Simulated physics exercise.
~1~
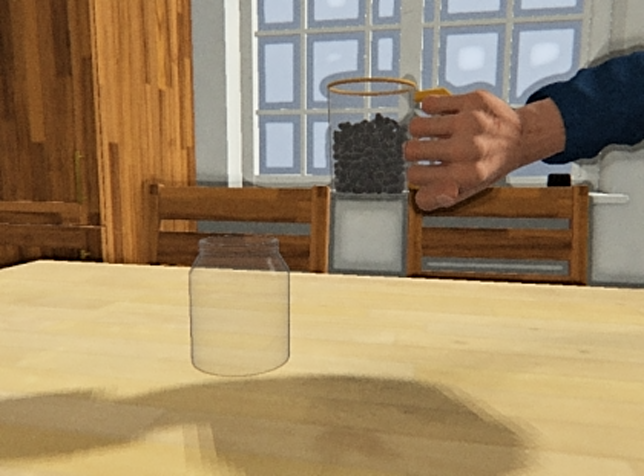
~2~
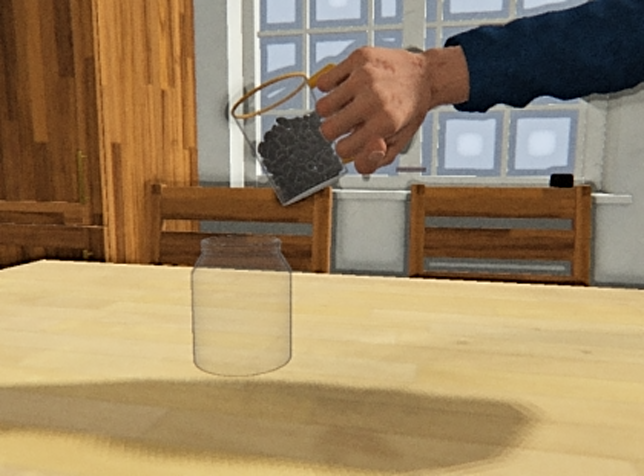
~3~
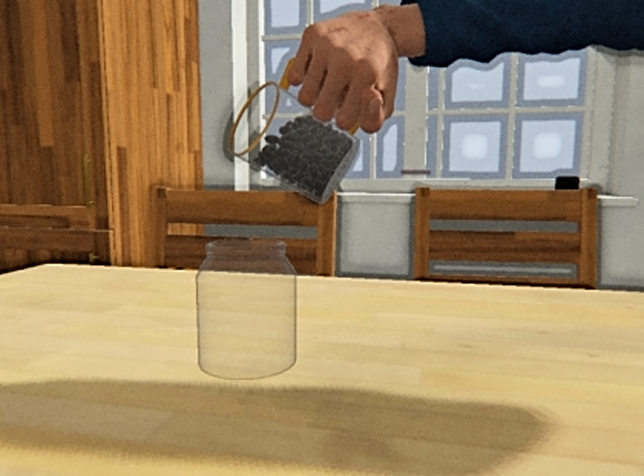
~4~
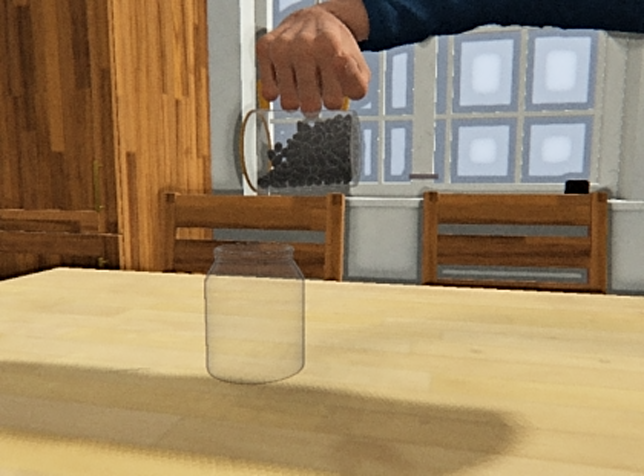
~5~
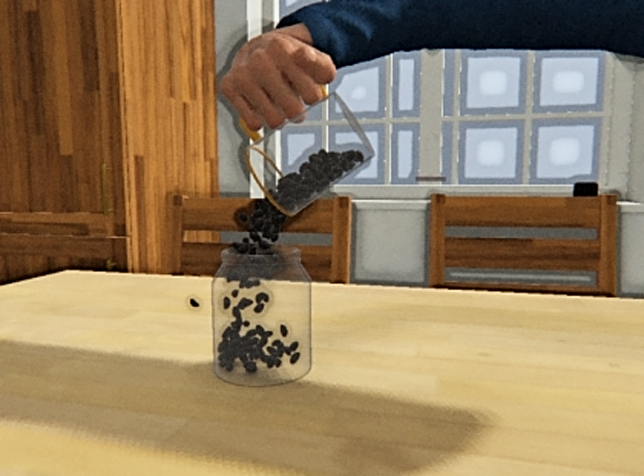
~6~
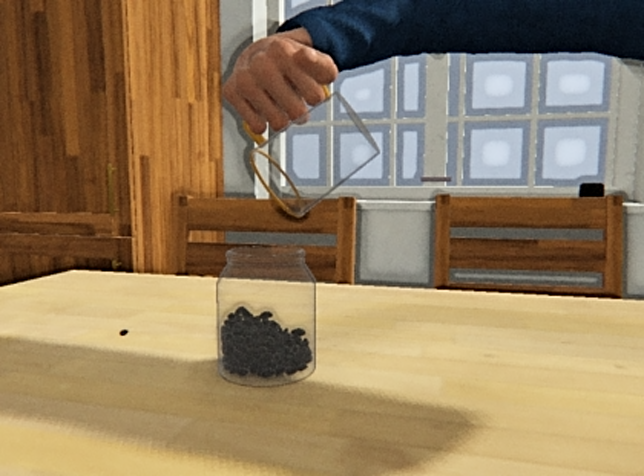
At a light wooden table before a window and two chairs, a hand moves a clear cup of black beans left while tipping it, then pours them into a glass jar, leaving the cup empty, the jar partly filled and one stray bean on the table.
